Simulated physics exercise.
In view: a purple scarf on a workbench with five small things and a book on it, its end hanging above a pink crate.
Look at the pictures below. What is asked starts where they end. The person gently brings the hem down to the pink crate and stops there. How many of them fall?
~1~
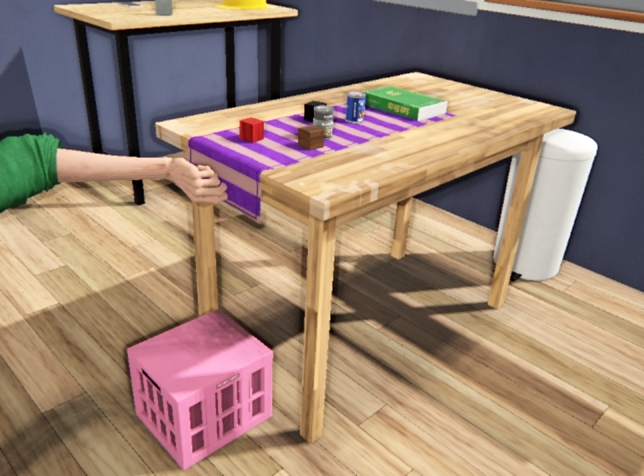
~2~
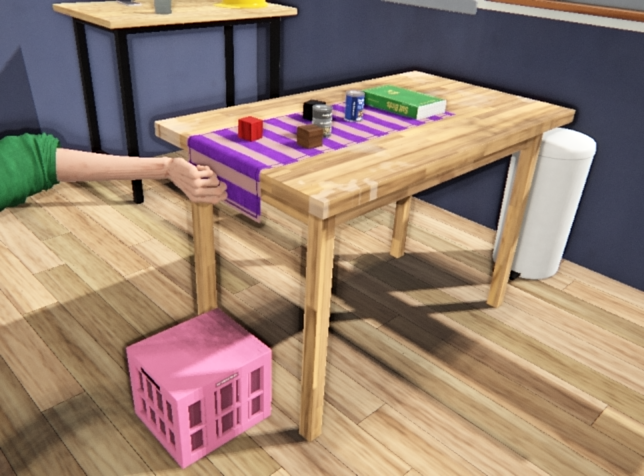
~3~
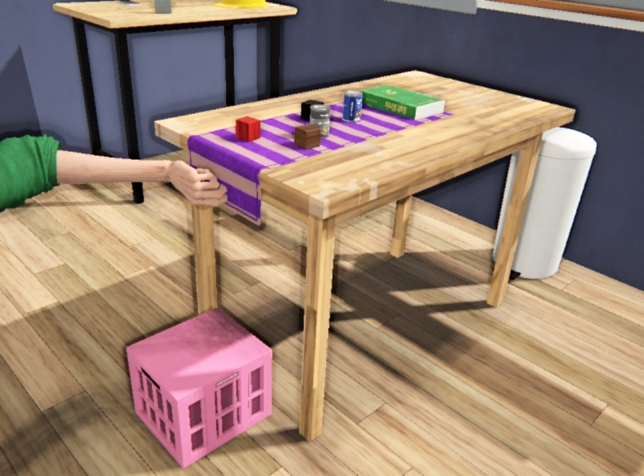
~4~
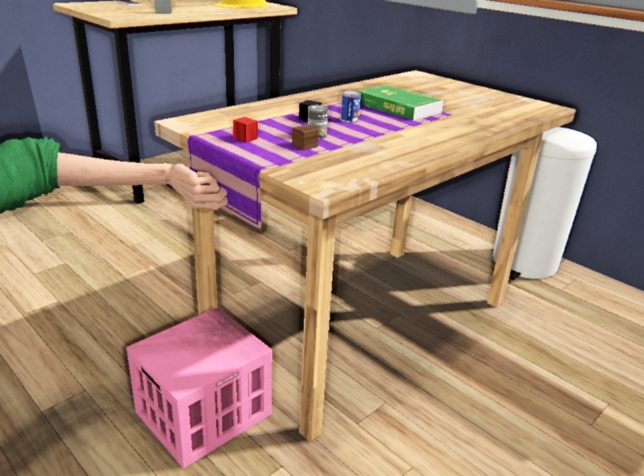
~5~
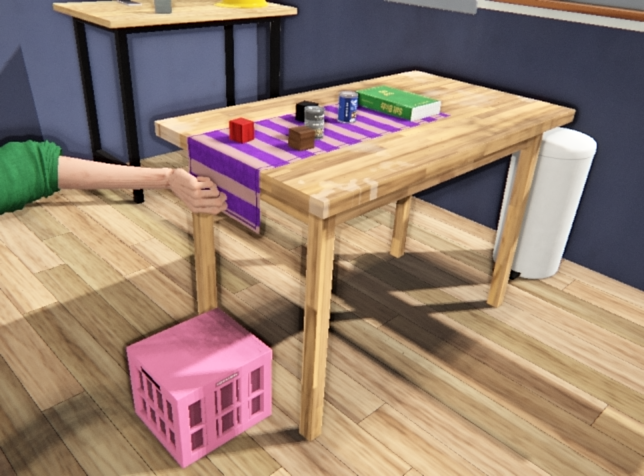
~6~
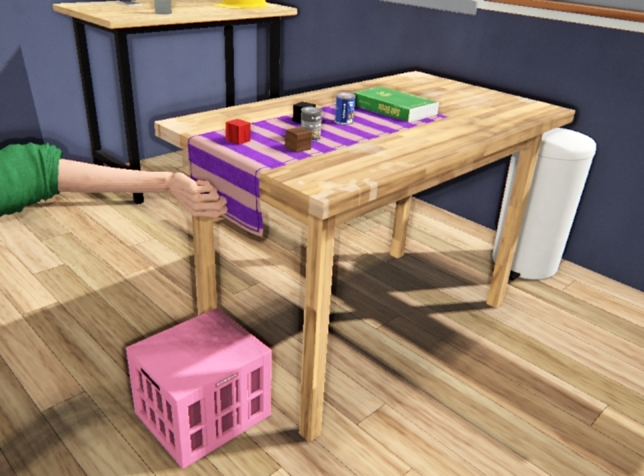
So in the end, the top is short four items, that's it.
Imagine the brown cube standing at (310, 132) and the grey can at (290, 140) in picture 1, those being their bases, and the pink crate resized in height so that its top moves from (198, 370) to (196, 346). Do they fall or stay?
The brown cube goes over; the grey can drops off.
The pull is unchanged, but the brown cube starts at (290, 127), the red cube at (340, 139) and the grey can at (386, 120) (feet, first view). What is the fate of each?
In the end the brown cube gets dislodged, while the red cube gets dislodged and the grey can rides it out.
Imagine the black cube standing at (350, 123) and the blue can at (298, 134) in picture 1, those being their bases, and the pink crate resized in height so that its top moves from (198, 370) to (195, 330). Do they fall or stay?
The black cube stays put, the blue can is lost.
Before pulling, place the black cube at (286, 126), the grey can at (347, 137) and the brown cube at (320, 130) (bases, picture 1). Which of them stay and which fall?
Result - black cube lost; grey can lost; brown cube lost.
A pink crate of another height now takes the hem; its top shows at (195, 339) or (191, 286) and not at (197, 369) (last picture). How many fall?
Totals 3, 1.
A little later, hem near (223, 244); all still up.
Next, hem near (223, 296); red cube and brown cube gone.
Later still, hem on the crate; red cube, brown cube, grey can and black cube gone.
When it is over, hem on the crate; red cube, brown cube, grey can and black cube gone. It carries off four.
